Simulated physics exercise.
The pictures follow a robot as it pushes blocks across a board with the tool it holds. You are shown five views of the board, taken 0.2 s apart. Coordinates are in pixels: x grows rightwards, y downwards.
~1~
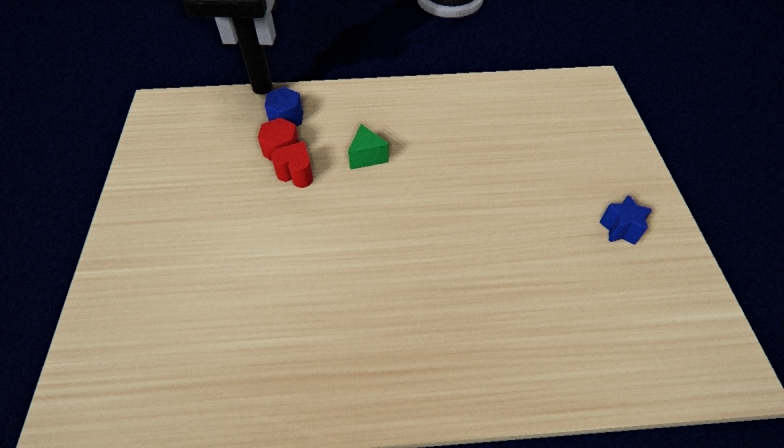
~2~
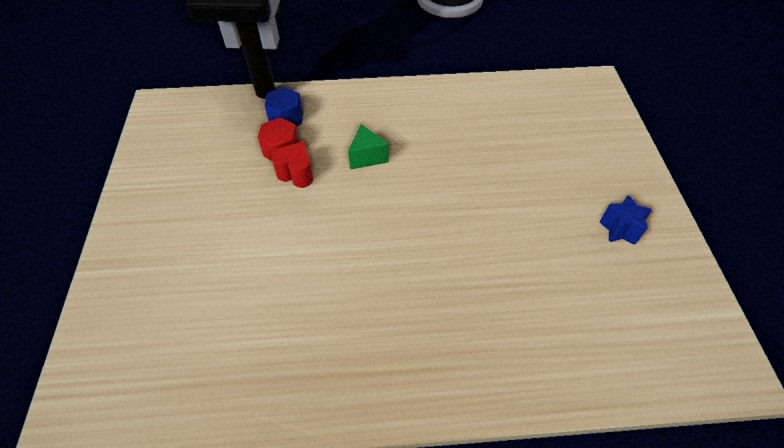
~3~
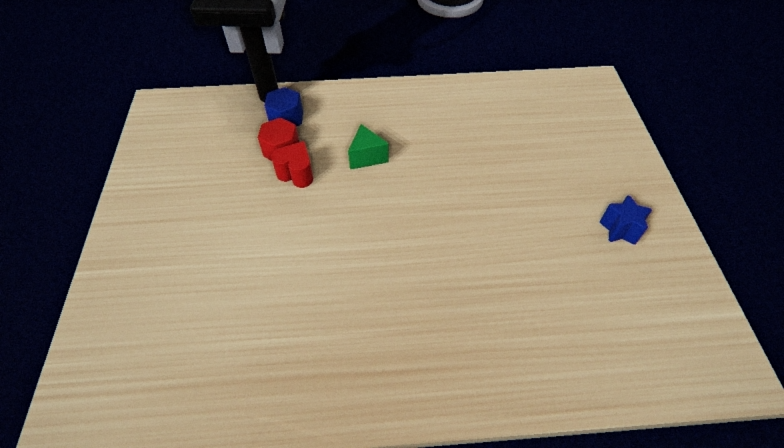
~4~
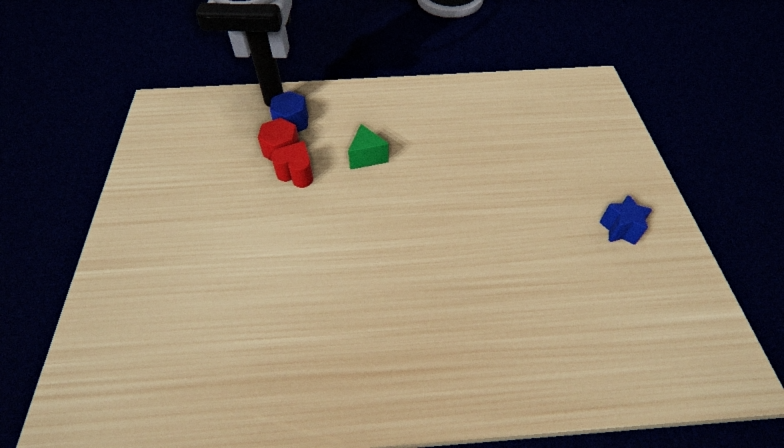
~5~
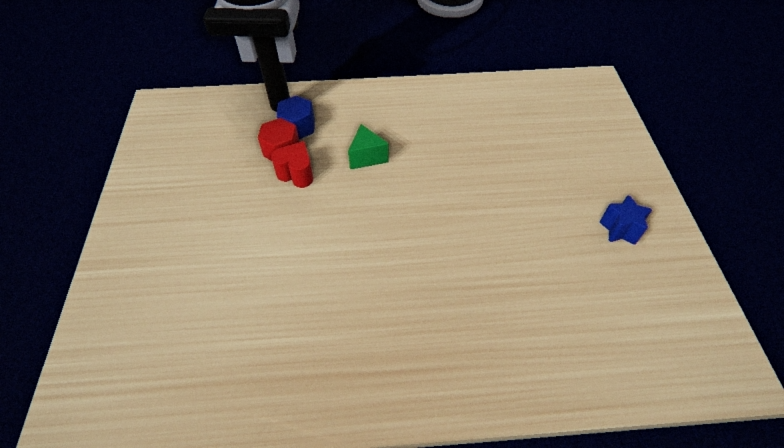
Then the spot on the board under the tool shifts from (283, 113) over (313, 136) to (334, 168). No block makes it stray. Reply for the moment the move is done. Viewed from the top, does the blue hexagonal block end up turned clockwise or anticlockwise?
If we look at it from overhead, the blue hexagonal block pivots counter-clockwise.
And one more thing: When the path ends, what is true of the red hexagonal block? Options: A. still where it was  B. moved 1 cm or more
The correct letter is B.
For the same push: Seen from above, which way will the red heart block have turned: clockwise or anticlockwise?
Answer: Anticlockwise.
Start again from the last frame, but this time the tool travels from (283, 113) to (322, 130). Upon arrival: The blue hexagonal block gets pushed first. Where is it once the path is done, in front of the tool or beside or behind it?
Most likely the blue hexagonal block stays ahead.
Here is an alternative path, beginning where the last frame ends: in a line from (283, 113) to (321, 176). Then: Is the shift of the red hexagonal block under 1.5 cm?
No, it doesn't check out.
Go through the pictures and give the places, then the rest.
In the first picture, tip of the tool at (263, 88), middles of tops, red hexagonal block at (277, 131), red heart block at (292, 155), blue hexagonal block at (282, 99), green three-sided block at (366, 139).
In the second picture, tool at (266, 92), nothing pushed.
In the third picture, tool at (270, 97), nothing pushed.
In the fourth picture, tool at (275, 101), blue hexagonal block at (287, 103).
In the fifth picture, tool at (281, 106), red hexagonal block at (277, 131), red heart block at (292, 155), blue hexagonal block at (294, 108), green three-sided block at (366, 139).
On the path given first. One third of the way, tool at (302, 121); red hexagonal block at (277, 139), turned 35° clockwise; red heart block at (292, 161), turned 20° anticlockwise; blue hexagonal block at (314, 126).
Two thirds of the way, tool at (321, 140); red hexagonal block at (277, 139), turned 35° clockwise; red heart block at (292, 161), turned 20° anticlockwise; blue hexagonal block at (335, 145).
At the end, tool at (333, 161); red hexagonal block at (277, 139), turned 35° clockwise; red heart block at (292, 161), turned 20° anticlockwise; blue hexagonal block at (354, 164), turned 20° anticlockwise; green three-sided block at (376, 143), turned 50° anticlockwise.
